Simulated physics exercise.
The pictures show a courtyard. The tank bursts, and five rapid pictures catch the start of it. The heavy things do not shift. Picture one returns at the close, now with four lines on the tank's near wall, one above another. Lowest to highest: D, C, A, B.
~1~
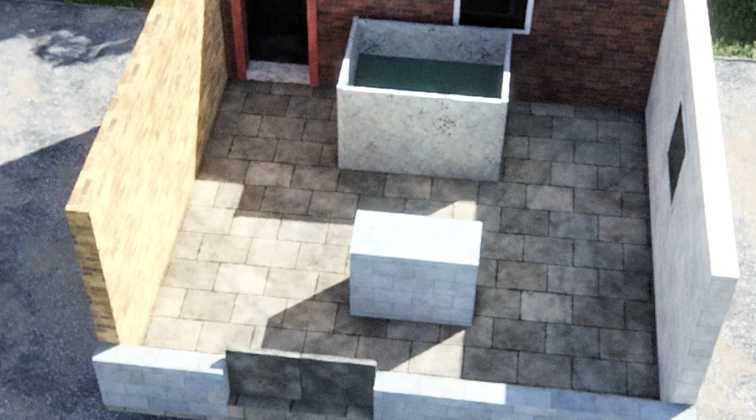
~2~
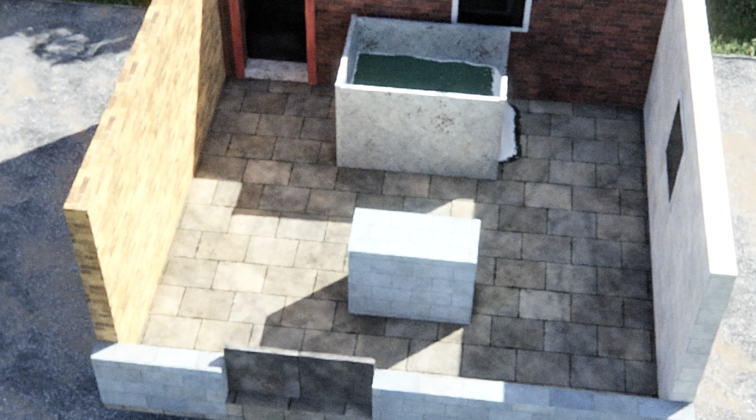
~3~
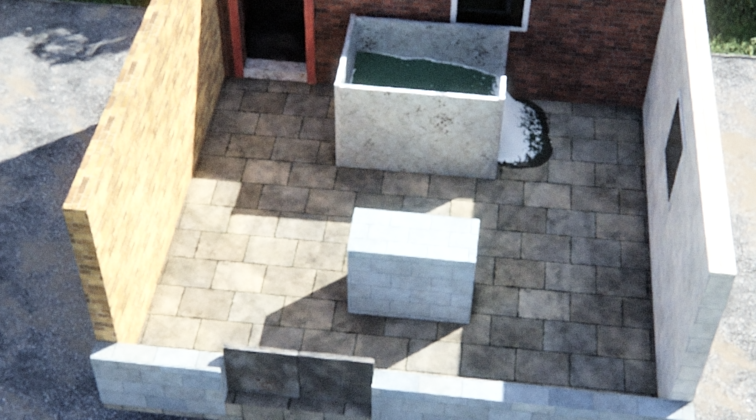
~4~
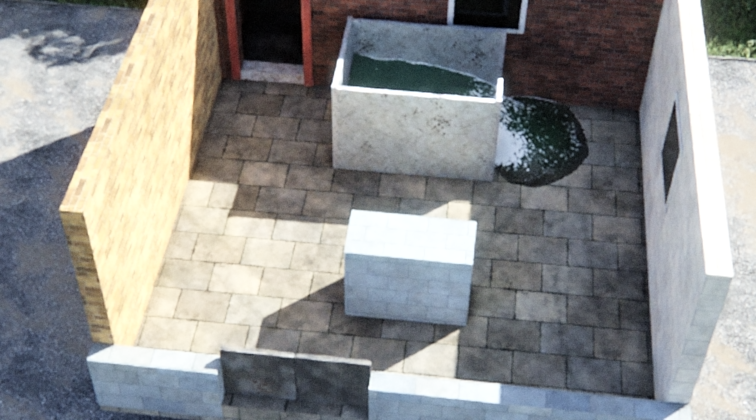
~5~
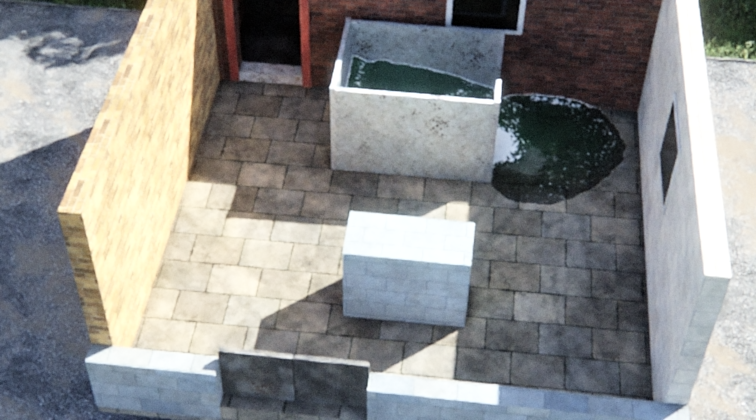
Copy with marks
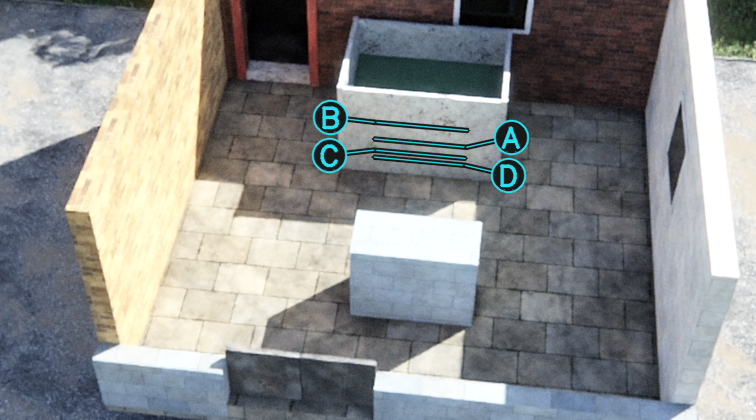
At the start, dark green water lies still in a pale stone tank against the brick wall of a paved courtyard. Water then comes out at the tank's right side, foaming white, and spreads over the paving into a widening dark pool toward the right wall, while the level in the tank lowers.
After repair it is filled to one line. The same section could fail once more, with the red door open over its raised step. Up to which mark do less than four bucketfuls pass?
Line B.
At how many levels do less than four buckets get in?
All four.
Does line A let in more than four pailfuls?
No, not at all.
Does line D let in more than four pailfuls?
No.
On the marked copy, A at (420, 143); B at (420, 126); C at (419, 154); D at (419, 161); from the bottom up D, C, A, B.
If A is chosen, nothing gets over.
If B is chosen, a splash gets over, under a bucket.
If C is chosen, nothing gets over.
If D is chosen, nothing gets over.
